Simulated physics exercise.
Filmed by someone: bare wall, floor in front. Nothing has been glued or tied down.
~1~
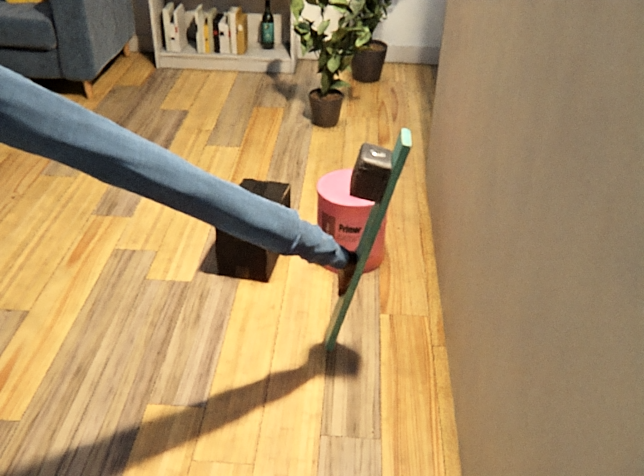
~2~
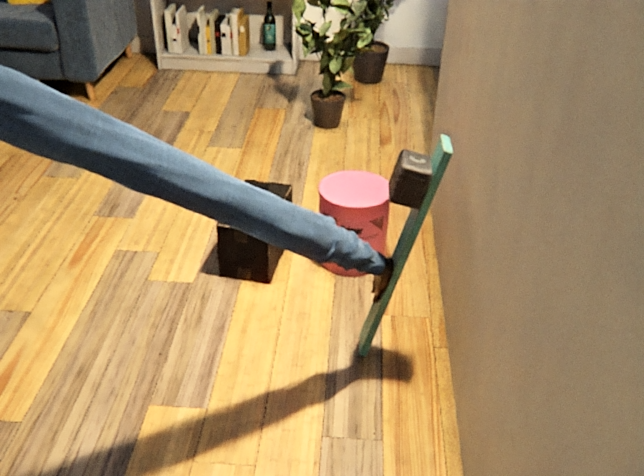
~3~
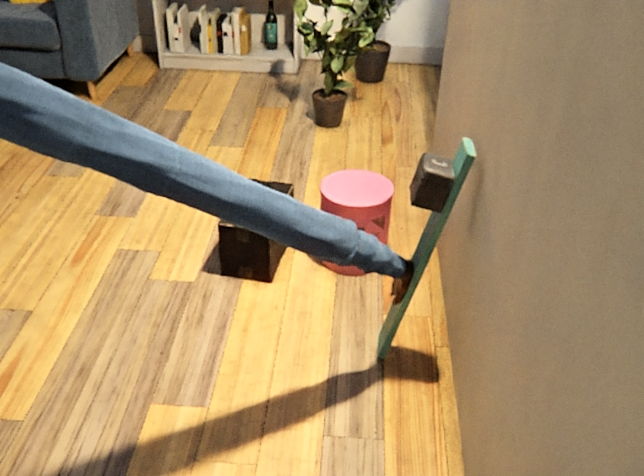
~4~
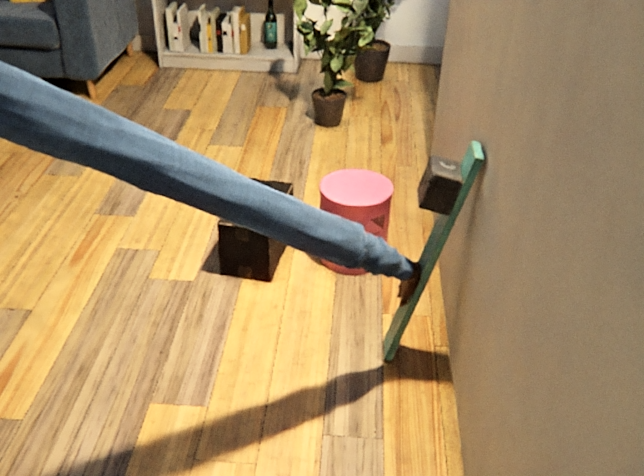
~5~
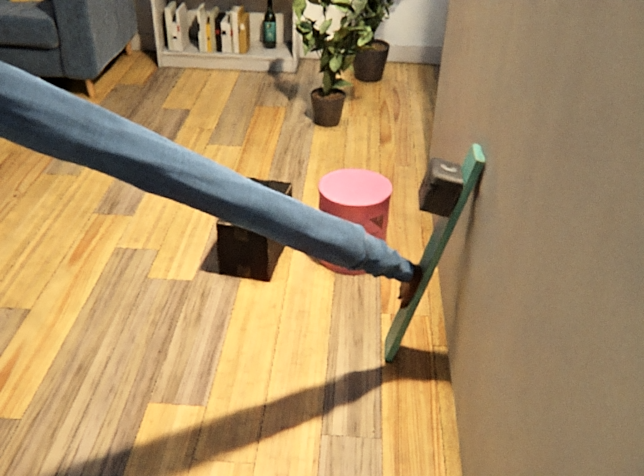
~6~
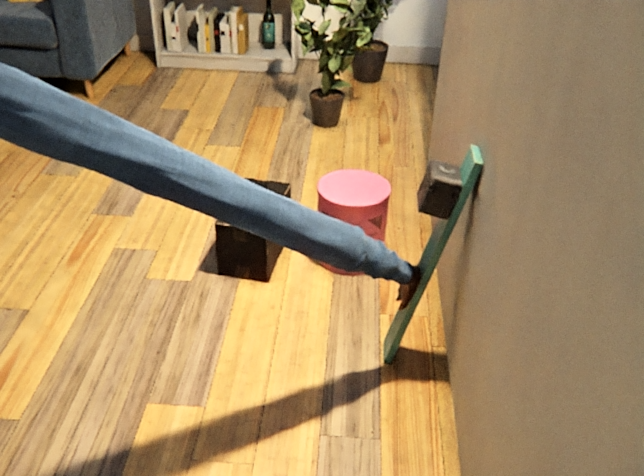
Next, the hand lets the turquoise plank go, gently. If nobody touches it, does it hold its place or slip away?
Basically it never budges.
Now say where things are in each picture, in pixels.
The first frame shows on its way; turquoise plank (364, 249); black box (255, 229).
The second frame shows on its way; turquoise plank (401, 255); black box (257, 230).
The third frame shows on its way; turquoise plank (421, 258); black box (258, 229).
The fourth frame shows on its way; turquoise plank (428, 260); black box (258, 228).
The fifth frame shows propped up under the hand; turquoise plank (429, 262); black box (257, 228).
The sixth frame shows propped up under the hand; turquoise plank (428, 264); black box (255, 228).
Then, 0.20 s later than the last frame, all is still.
Then, 0.50 s later than the last frame, turquoise plank resting near (428, 264).
When it is over, all 3 as before. End places, in pixels of the last picture, turquoise plank near (428, 264). The plank holds.
